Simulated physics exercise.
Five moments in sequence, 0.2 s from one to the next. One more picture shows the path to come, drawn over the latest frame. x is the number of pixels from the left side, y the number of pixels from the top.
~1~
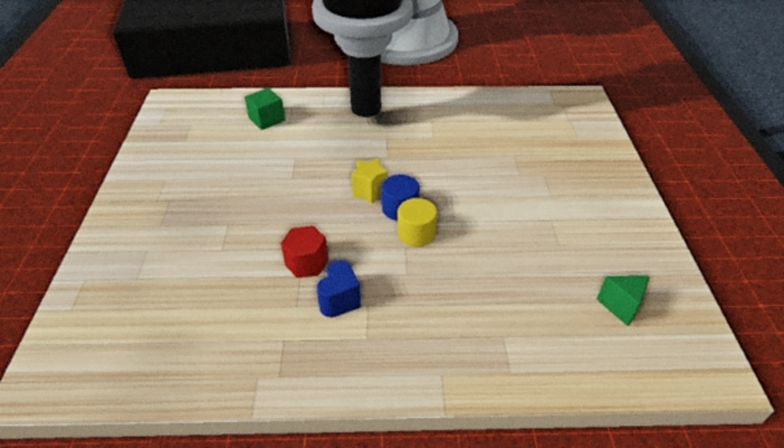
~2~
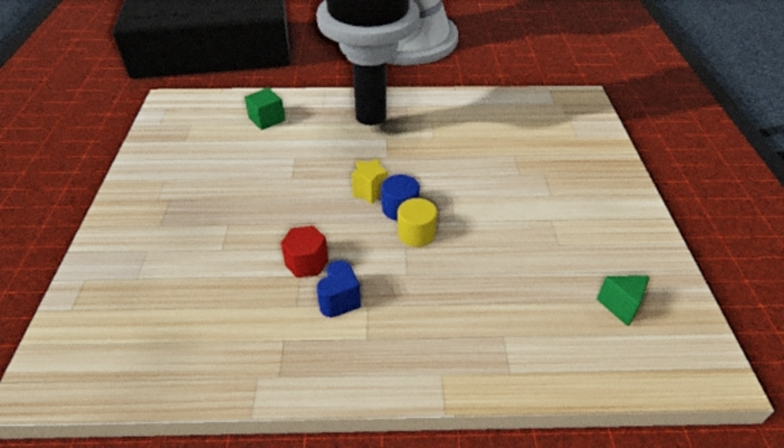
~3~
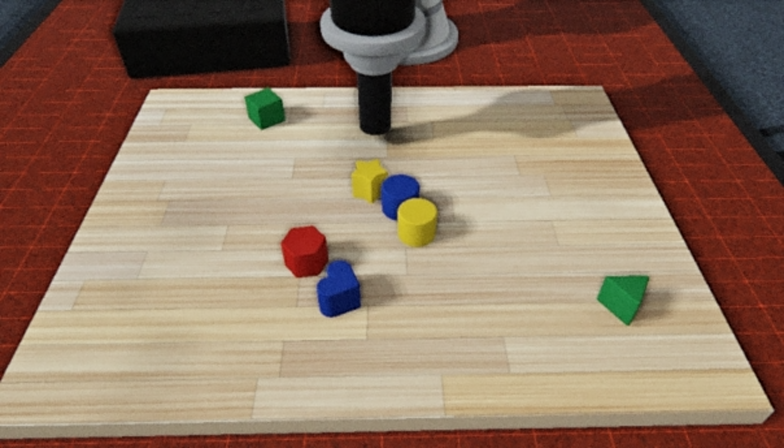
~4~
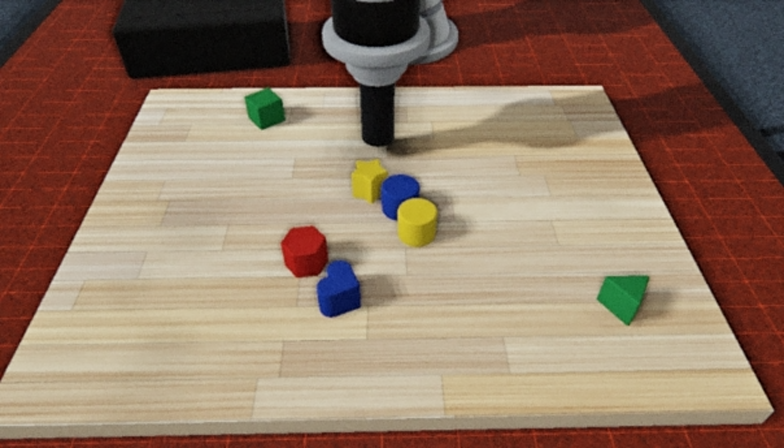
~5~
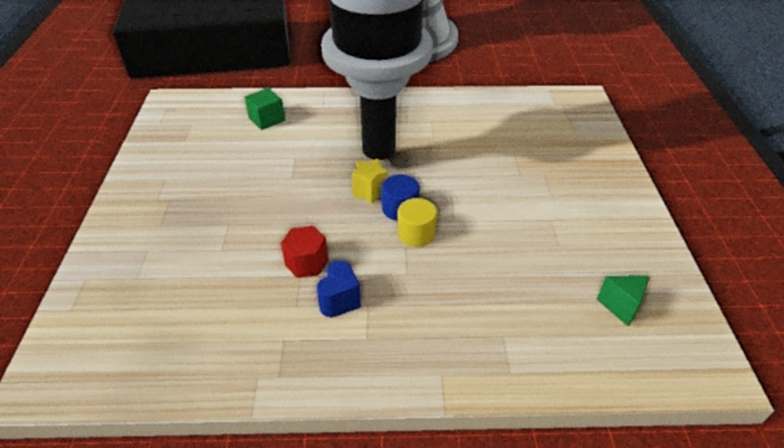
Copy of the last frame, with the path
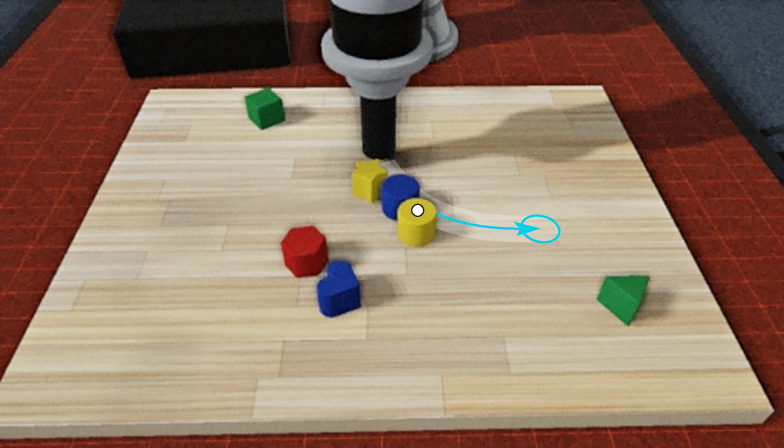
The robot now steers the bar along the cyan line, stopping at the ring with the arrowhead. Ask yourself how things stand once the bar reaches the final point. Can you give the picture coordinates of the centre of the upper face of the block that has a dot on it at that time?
The middle of its top is at (421, 239).
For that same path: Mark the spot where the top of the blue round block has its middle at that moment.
The middle of its upper face will lie at (412, 210).
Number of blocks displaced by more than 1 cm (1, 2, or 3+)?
I reckon the push displaces three or more of the blocks by more than 1 cm.
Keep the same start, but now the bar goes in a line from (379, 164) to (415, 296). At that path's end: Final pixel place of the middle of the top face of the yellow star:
(360, 194)
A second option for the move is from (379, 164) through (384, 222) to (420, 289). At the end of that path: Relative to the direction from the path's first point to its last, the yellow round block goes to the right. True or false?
My answer: False.
Drawn move, from (379, 164) via (412, 200) and (471, 224), ending at (540, 229); the dot is on the yellow round block.
What follows on the original path. One third of the way, bar (413, 186); yellow star (372, 178), turned 70° clockwise; blue round block (407, 202); yellow round block (423, 228).
Two thirds of the way, bar (474, 211); yellow star (372, 178), turned 70° clockwise; blue round block (412, 210); yellow round block (421, 239).
At the end, bar (544, 215); yellow star (372, 178), turned 70° clockwise; blue round block (412, 210); yellow round block (421, 239).
